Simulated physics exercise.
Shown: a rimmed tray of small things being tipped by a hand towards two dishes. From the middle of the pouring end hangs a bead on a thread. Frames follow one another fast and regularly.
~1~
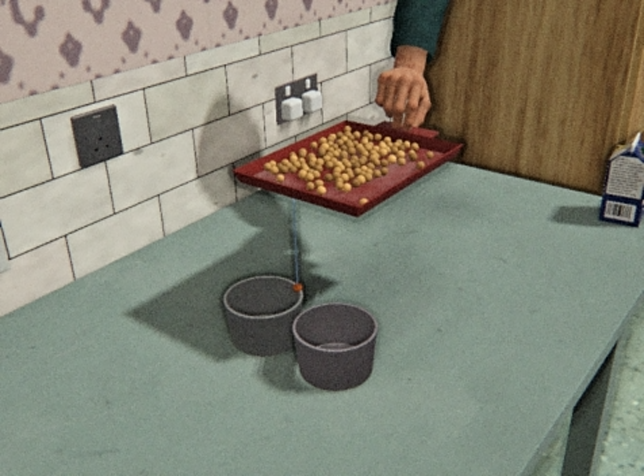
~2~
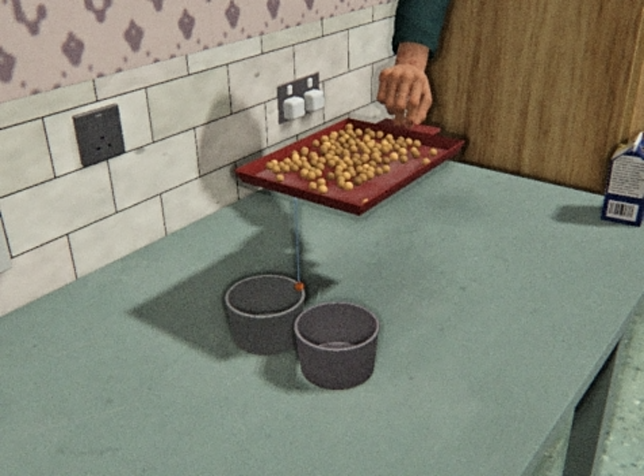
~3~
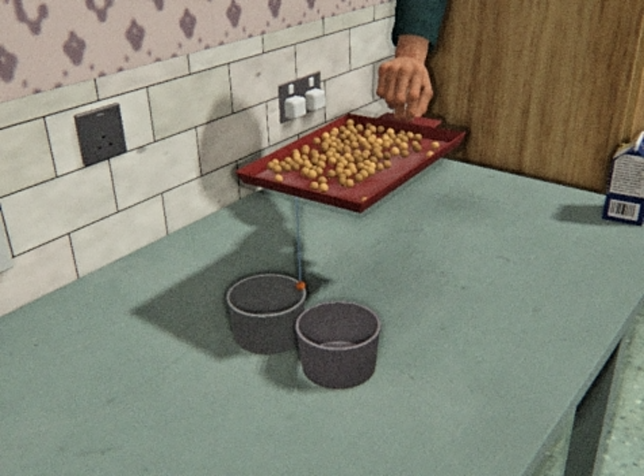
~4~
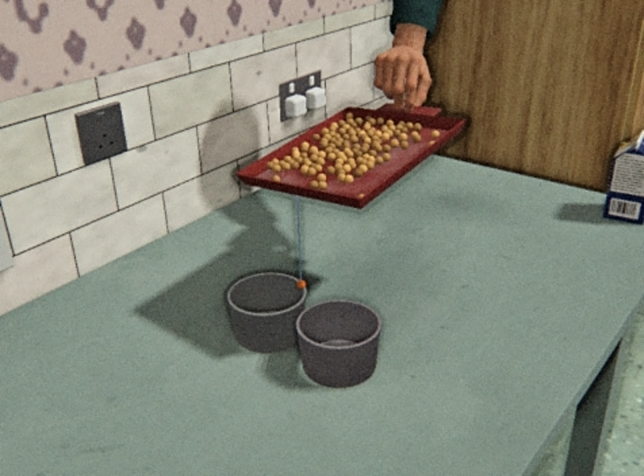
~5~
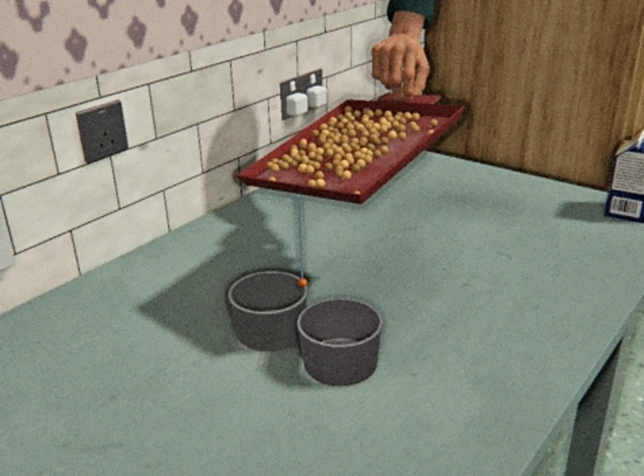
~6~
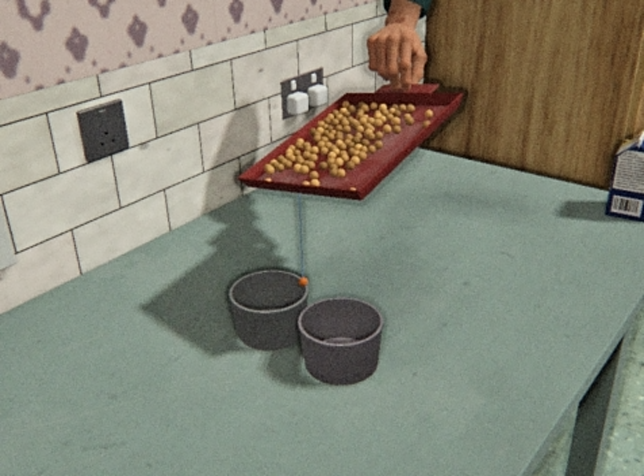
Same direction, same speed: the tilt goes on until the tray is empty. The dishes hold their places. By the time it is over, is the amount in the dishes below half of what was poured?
The dishes will keep a minor share of it.
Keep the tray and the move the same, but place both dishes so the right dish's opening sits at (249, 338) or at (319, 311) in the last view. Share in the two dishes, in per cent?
First position: Some 0 %; second position: Some 80 %.
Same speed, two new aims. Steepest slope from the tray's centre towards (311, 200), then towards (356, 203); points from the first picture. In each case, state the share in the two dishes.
The share is 70 per cent in the first and 80 per cent in the second.
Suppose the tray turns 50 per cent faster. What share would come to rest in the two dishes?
It would be close to 30 per cent.
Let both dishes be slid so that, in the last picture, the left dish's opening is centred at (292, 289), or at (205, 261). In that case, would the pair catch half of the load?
Place 1: Lower than half; place 2: Higher than half.
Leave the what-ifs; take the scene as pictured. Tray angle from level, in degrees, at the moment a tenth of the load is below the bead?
Around 50°, give or take.
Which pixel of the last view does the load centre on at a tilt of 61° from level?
About (258, 205).
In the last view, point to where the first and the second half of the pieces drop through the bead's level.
(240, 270) first, (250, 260) later.
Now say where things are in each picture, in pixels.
The first picture shows corners of the pouring end (240, 170) and (357, 204), level; middle of the load (344, 158), round wooden beads; left dish (239, 330); right dish (311, 363); bead on its thread (298, 287).
The second picture shows corners of the pouring end (241, 169) and (359, 202), level; middle of the load (346, 156).
The third picture shows corners of the pouring end (242, 171) and (360, 200), tipped barely, lowest at the left corner; middle of the load (347, 153), just a few on the move.
The fourth picture shows corners of the pouring end (243, 172) and (359, 195), tipped a little, lowest at the left corner; middle of the load (346, 147), just a few on the move.
The fifth picture shows corners of the pouring end (244, 174) and (359, 191), tipped a little, lowest at the left corner; middle of the load (344, 142), about a tenth on the move.
The sixth picture shows corners of the pouring end (244, 176) and (358, 187), tipped clearly, lowest at the left corner; middle of the load (339, 139), almost all on the move; left dish (244, 324); right dish (316, 357).
Just after the last frame, tray tipped steeply; roughly half on the tray; about a tenth in the left dish; roughly a quarter outside both; roughly a quarter in the air.
A moment on, tray tipped past a quarter turn; roughly a third in the left dish; roughly two thirds outside both.
Further on, tray tipped past a quarter turn; roughly a third in the left dish; roughly two thirds outside both.
When it is over, tray tipped past a quarter turn; not one in the right dish; roughly a third in the left dish; roughly two thirds outside both.
